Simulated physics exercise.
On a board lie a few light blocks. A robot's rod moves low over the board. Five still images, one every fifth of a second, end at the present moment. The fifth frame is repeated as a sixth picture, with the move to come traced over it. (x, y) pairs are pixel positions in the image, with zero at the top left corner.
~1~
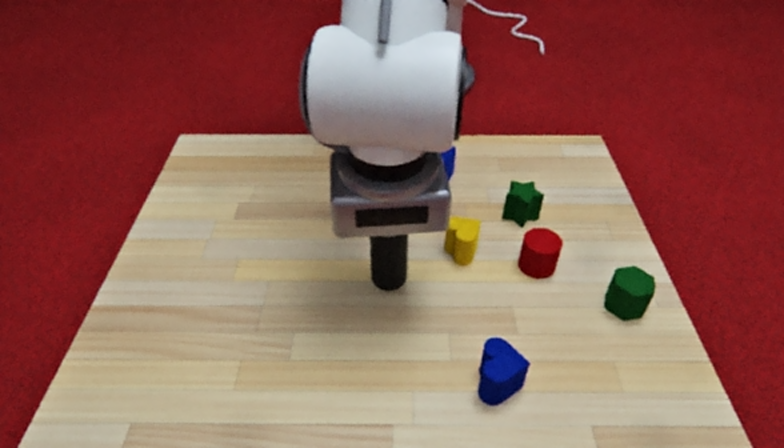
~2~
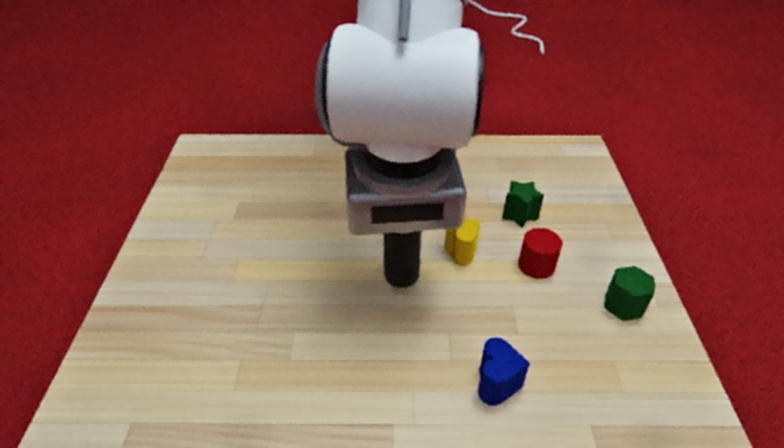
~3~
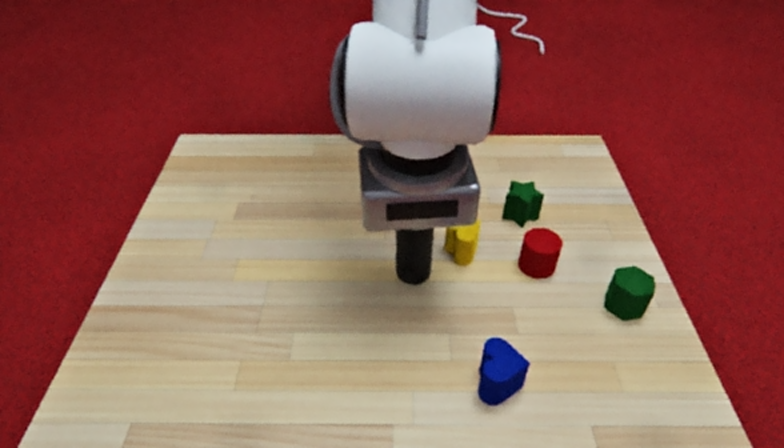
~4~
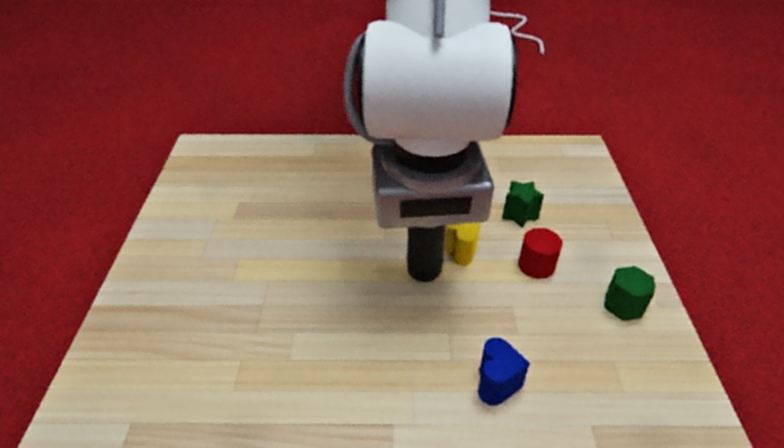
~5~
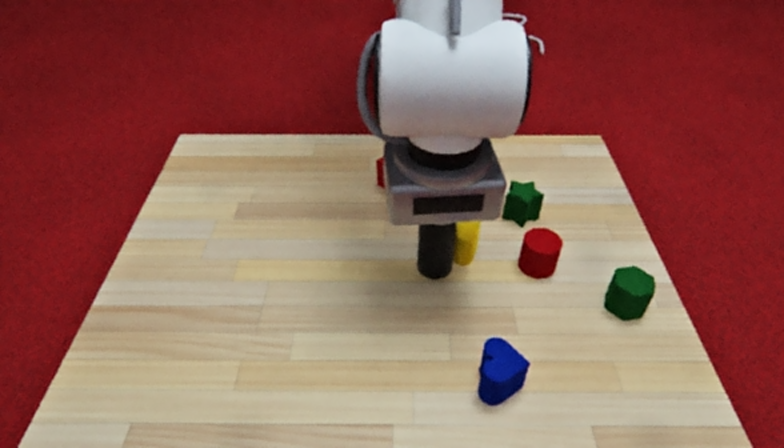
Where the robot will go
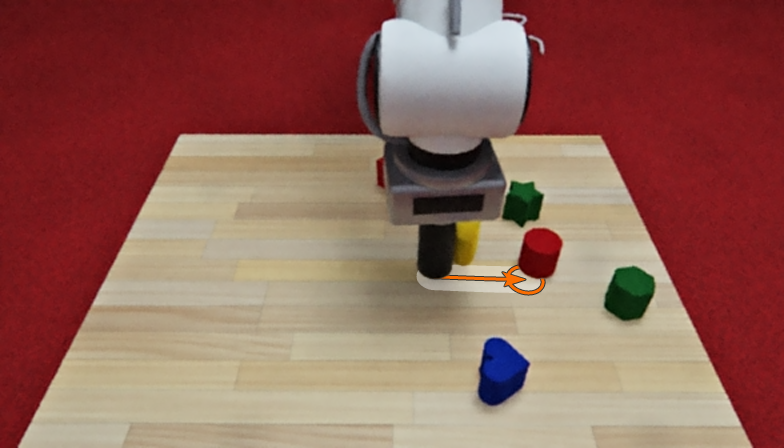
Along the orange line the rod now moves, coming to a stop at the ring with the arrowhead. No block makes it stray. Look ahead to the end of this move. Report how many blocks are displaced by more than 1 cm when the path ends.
It shifts a single block.
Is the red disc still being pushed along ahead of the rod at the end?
In short: Yes.
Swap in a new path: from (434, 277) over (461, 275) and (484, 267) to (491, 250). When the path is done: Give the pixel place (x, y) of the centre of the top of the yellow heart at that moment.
Pixel (474, 210).
Drawn move, straight from (434, 277) to (525, 280).
On the path given first. One third of the way, rod (466, 269); nothing pushed yet.
Two thirds of the way, rod (498, 270); nothing pushed yet.
At the end, rod (528, 270); yellow heart still; red disc (555, 236).
